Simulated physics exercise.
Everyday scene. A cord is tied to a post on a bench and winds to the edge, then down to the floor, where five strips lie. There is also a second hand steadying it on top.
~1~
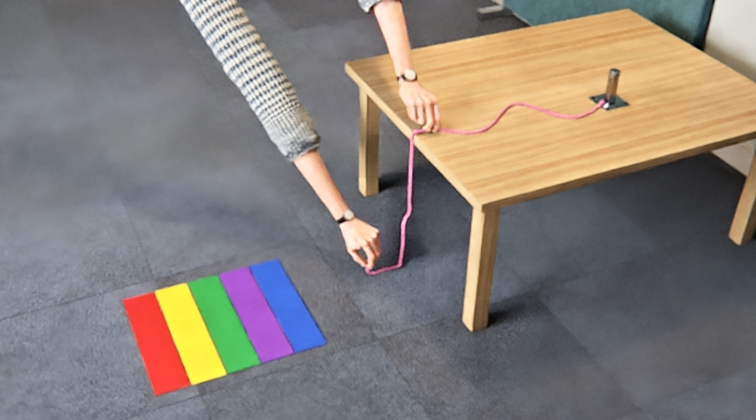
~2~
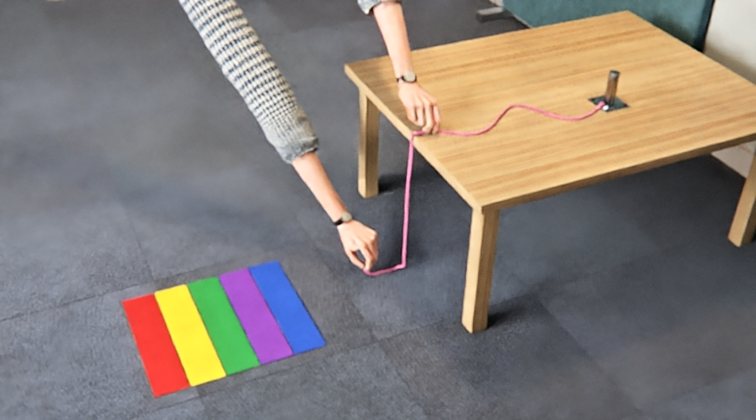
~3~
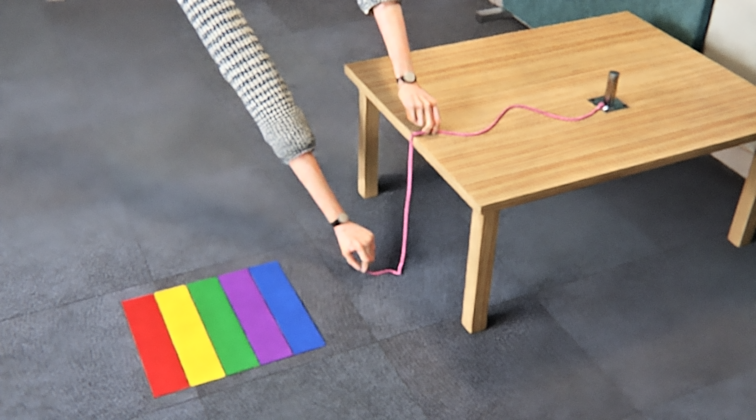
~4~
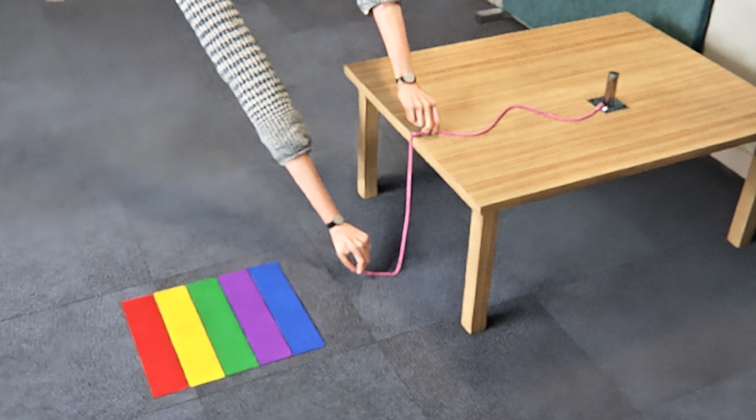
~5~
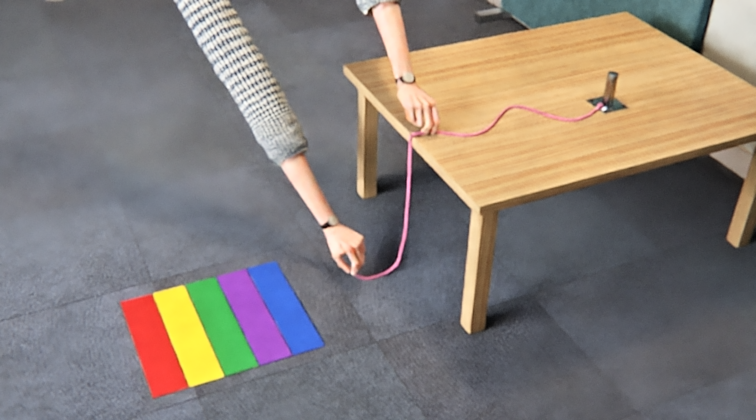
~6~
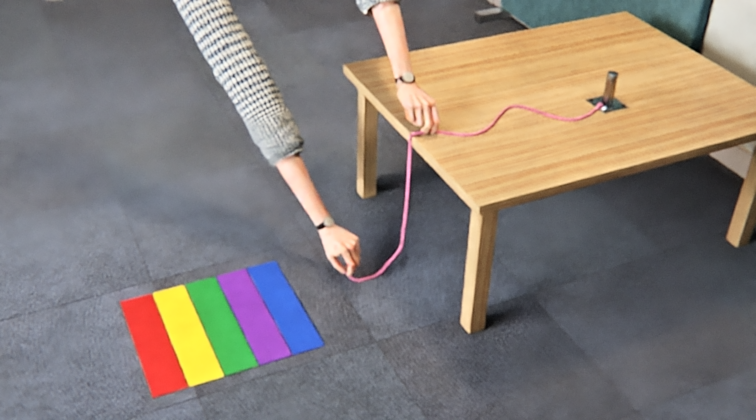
On a dark tiled floor beside a wooden table, one hand held a pink cord at the table's edge while the other drew its low end slightly left, near five coloured strips.
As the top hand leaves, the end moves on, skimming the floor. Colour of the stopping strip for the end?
Green.
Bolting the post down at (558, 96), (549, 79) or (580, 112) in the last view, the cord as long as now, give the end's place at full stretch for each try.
The first try gives about (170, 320), the second about (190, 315) and the third about (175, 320).
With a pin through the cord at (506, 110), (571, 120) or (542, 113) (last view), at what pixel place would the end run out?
The three spots are (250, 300), (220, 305) and (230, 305), in that order.
Soon after, end near (263, 296); over purple.
After that, end near (233, 304); over green.
At the stop, end near (214, 309); over green. The green one.
